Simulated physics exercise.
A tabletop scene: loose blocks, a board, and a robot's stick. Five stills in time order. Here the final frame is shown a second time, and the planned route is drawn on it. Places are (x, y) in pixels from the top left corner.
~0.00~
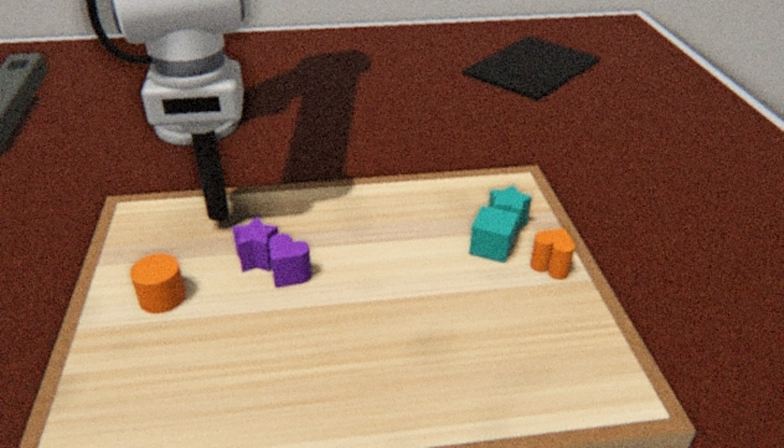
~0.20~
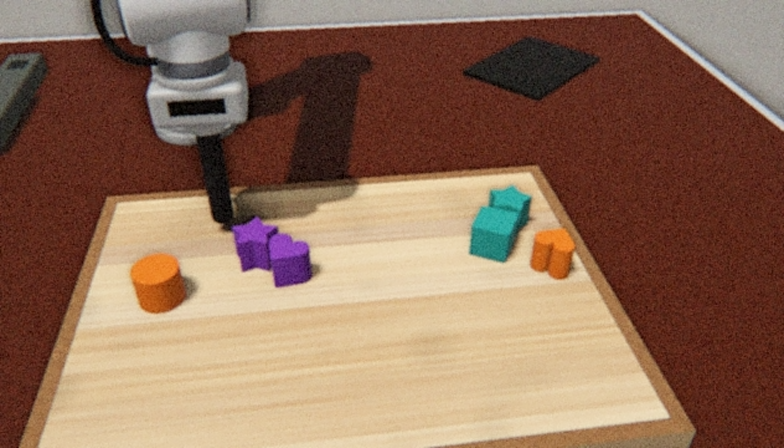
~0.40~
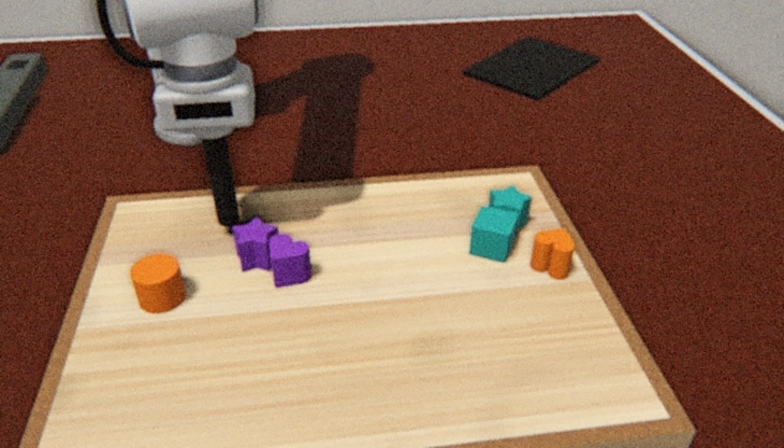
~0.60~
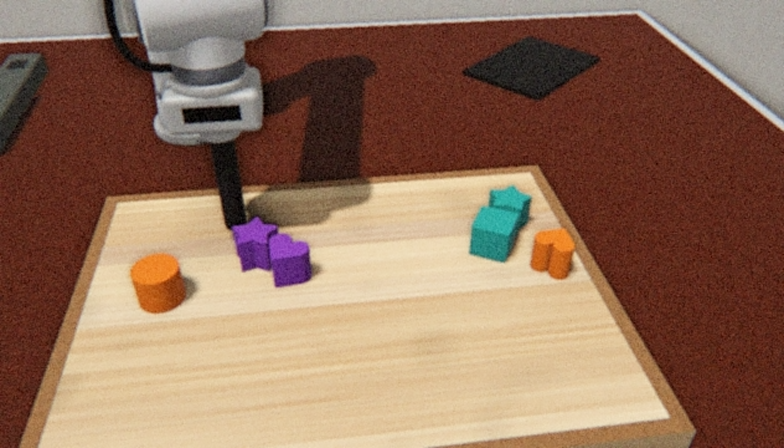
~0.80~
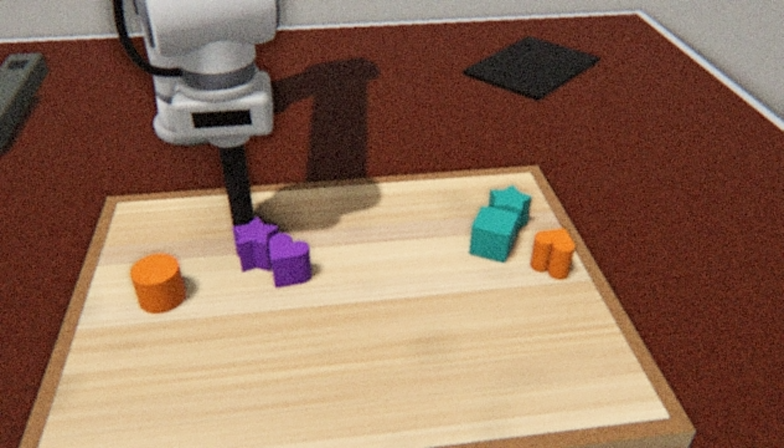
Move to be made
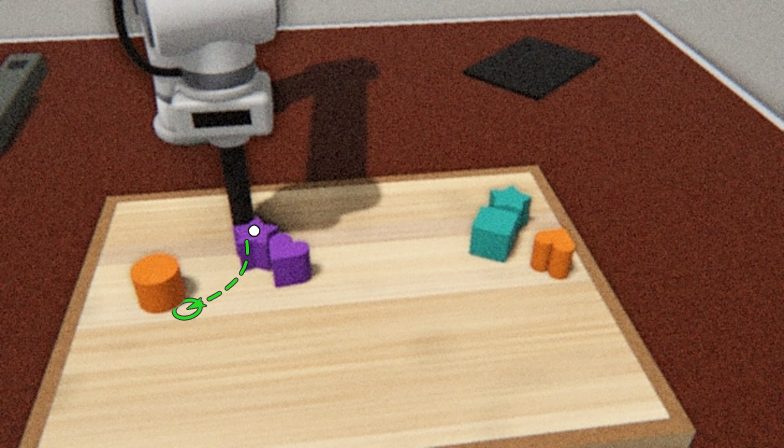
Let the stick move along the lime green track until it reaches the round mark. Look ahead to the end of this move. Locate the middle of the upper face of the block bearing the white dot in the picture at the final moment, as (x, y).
The centre of its top will be at (257, 256).
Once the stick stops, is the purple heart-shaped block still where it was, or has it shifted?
It's moved.
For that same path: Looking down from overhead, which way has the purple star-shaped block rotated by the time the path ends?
Viewed from overhead, the purple star-shaped block winds up turned anticlockwise.
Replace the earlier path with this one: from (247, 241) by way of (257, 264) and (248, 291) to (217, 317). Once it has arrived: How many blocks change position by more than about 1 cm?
That makes 2 blocks.
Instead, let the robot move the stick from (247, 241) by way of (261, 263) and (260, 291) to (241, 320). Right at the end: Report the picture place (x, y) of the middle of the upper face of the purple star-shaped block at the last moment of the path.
Pixel (276, 280).
The line goes from (247, 241) through (245, 265) and (225, 290) to (187, 309); the dot is on the purple star-shaped block.
What follows on the original path. One third of the way, stick (243, 255); purple star-shaped block (260, 247), turned 15° anticlockwise; purple heart-shaped block (295, 252).
Two thirds of the way, stick (222, 279); purple star-shaped block (257, 256), turned 40° anticlockwise; purple heart-shaped block (297, 252), turned 15° anticlockwise.
At the end, stick (185, 298); orange cylinder (151, 268); purple star-shaped block (257, 256), turned 40° anticlockwise; purple heart-shaped block (297, 252), turned 15° anticlockwise.
